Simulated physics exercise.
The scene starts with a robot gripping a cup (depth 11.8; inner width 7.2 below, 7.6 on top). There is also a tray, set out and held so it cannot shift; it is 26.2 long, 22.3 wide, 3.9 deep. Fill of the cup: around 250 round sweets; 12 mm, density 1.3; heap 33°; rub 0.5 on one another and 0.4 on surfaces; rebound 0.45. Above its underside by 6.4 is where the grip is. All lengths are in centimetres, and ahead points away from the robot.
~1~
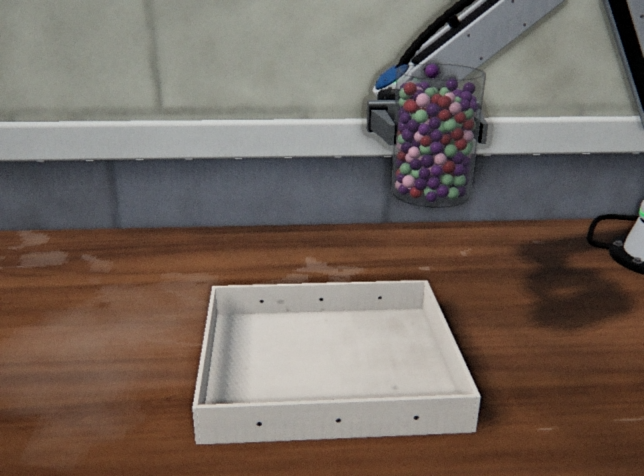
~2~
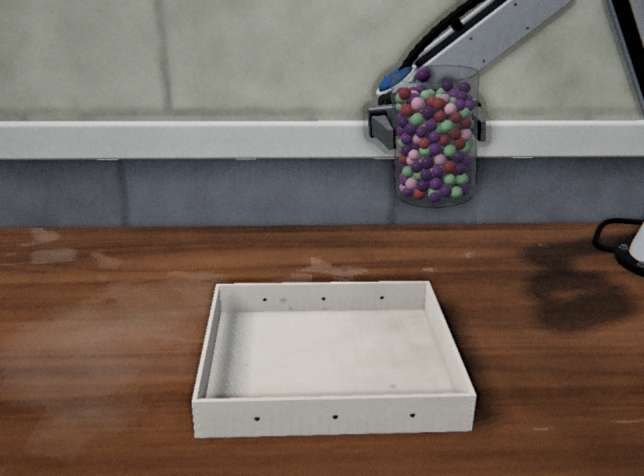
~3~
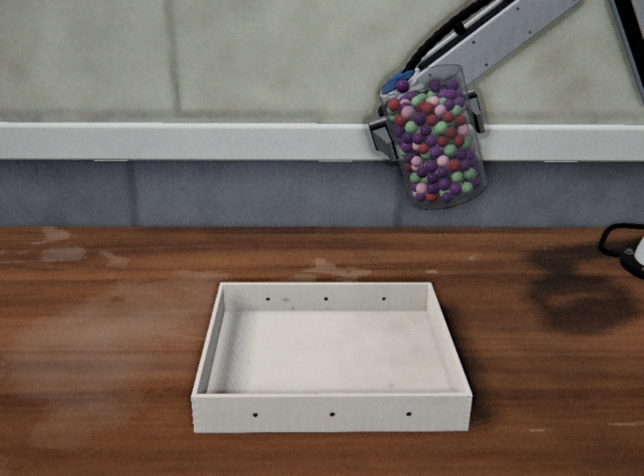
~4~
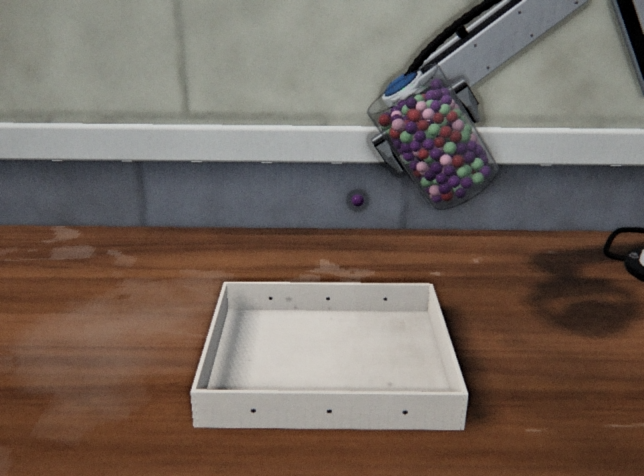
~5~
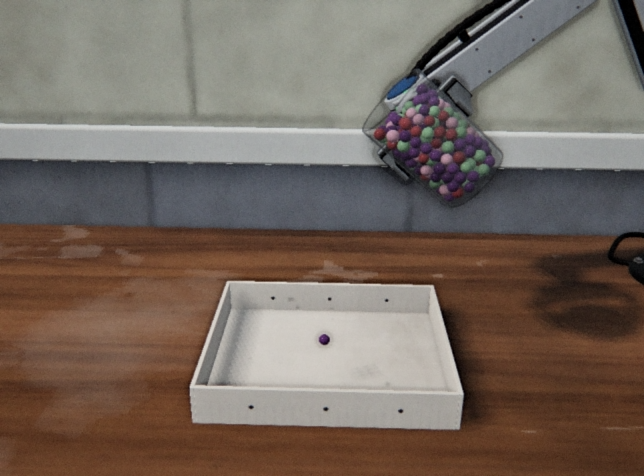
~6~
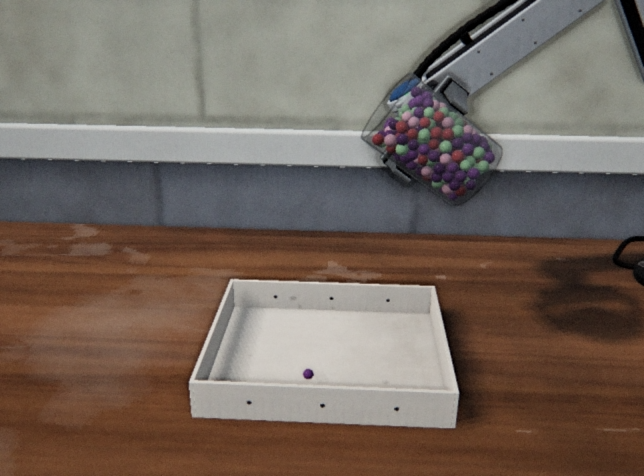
Seen from above the front edge of a brown wooden table, the setting has a greenish-grey wall with a white rail behind. A white tray sits on the table, and above, right of centre, a grey robot arm grips a clear cup of purple, pink, red and green balls. The cup tilts steadily leftward, one purple ball drops into the tray and rolls toward its front, while the view drifts slightly.
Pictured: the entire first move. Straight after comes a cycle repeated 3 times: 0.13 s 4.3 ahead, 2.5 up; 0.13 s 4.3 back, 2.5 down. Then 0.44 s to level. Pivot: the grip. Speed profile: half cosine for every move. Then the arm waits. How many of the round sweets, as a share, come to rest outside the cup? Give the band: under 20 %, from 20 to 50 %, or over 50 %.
The share falls between 20 and 50 %.
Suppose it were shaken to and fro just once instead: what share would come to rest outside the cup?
Expected share: About 15 %.
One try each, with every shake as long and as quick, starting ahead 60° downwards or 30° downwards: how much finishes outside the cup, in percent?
Estimates, in order: 0 % then 5 %.
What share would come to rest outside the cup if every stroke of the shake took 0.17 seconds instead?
Roughly 10 percent then.
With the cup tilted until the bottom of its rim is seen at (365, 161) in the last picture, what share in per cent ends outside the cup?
About 75 percent.
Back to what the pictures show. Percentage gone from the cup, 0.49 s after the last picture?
Roughly 20 percent up to then.
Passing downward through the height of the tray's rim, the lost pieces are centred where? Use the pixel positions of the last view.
They come down centred close to (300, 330).
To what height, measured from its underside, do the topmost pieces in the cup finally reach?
The top sits some 9.5 cm up.
Then, 0.49 s later, tilted 54° forward, highest piece 31 above the table; 199 in the cup, 38 in the tray, 16 in flight or on a rim.
Then, 0.98 s later, tilted 32° forward, highest piece 30 above the table; 166 in the cup, 83 in the tray, 3 on the table or floor, 1 in flight or on a rim.
Then, 1.42 s later, level, highest piece 30 above the table; 166 in the cup, 84 in the tray, 3 on the table or floor.
Then, 2.47 s later, level, highest piece 30 above the table; 166 in the cup, 84 in the tray, 3 on the table or floor.
At rest, 166 in the cup, 84 in the tray, 3 on the table or floor. That is 34 % outside the cup.
